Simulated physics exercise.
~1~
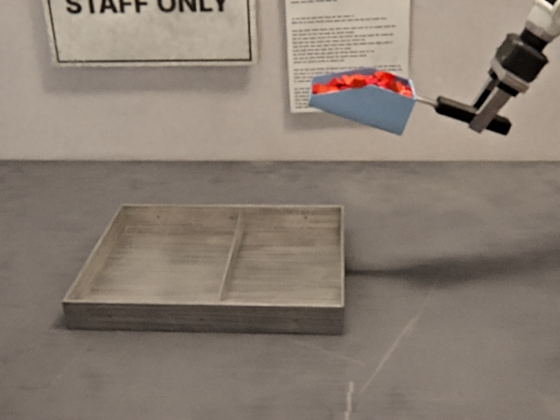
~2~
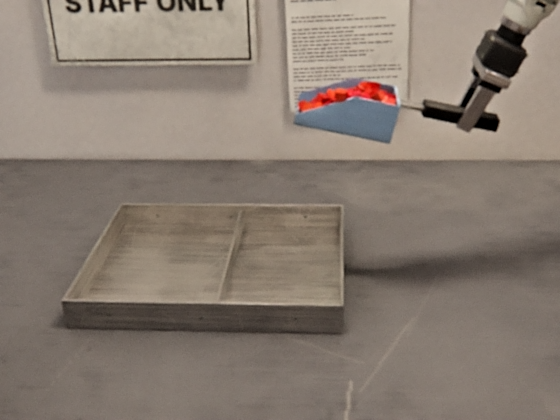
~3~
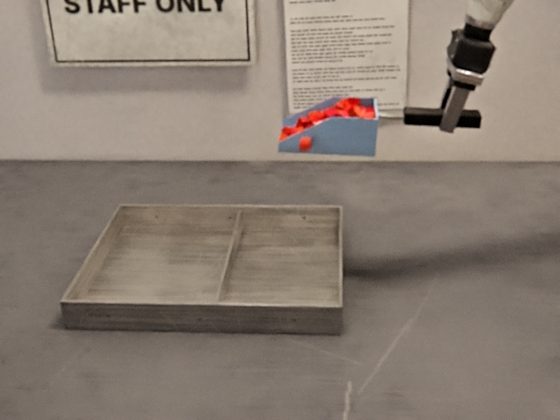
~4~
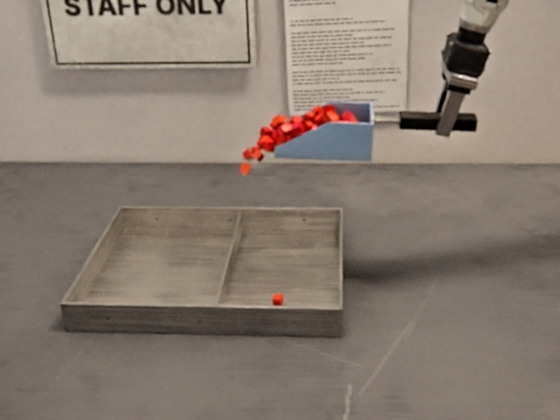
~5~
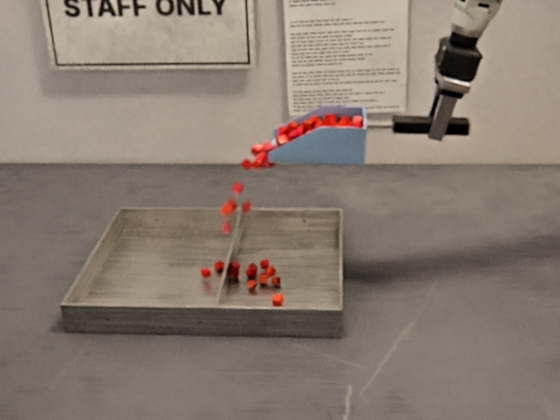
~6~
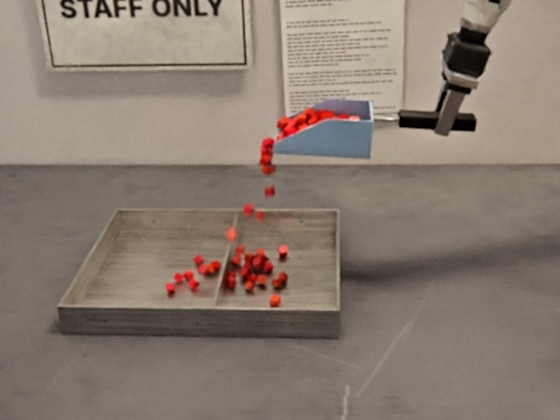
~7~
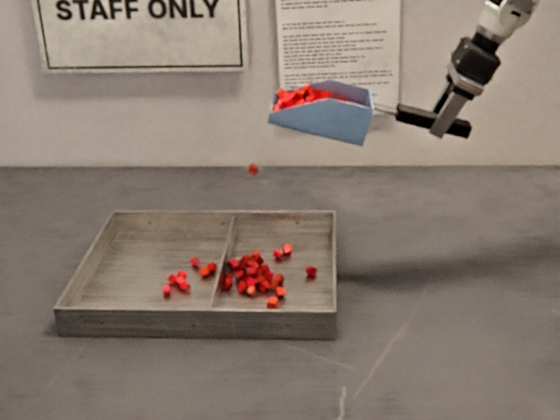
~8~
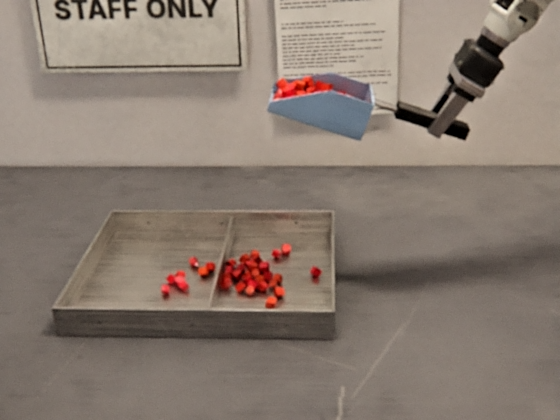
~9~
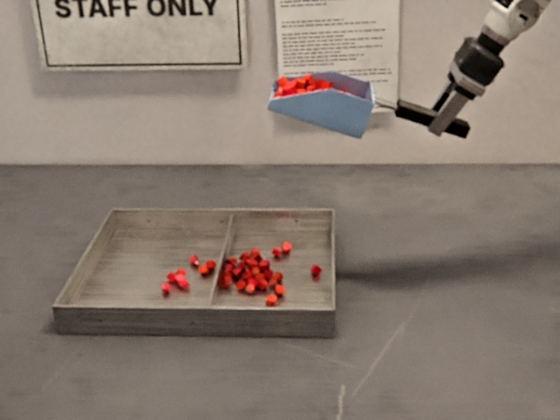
A robot arm reaching in from the upper right holds a blue-grey scoop heaped with red vegetable dice above a shallow, divided grey tray. The slightly swaying view looks across a grey tabletop towards a pale wall with a staff-only sign and a printed sheet. The scoop moves down and left, tipping its open front until dice tumble out. They scatter on both sides of the divider, mostly in the right-hand part. The arm then tilts the scoop back and lifts it slightly, and the stream stops. It finally hangs still, many dice remaining inside.
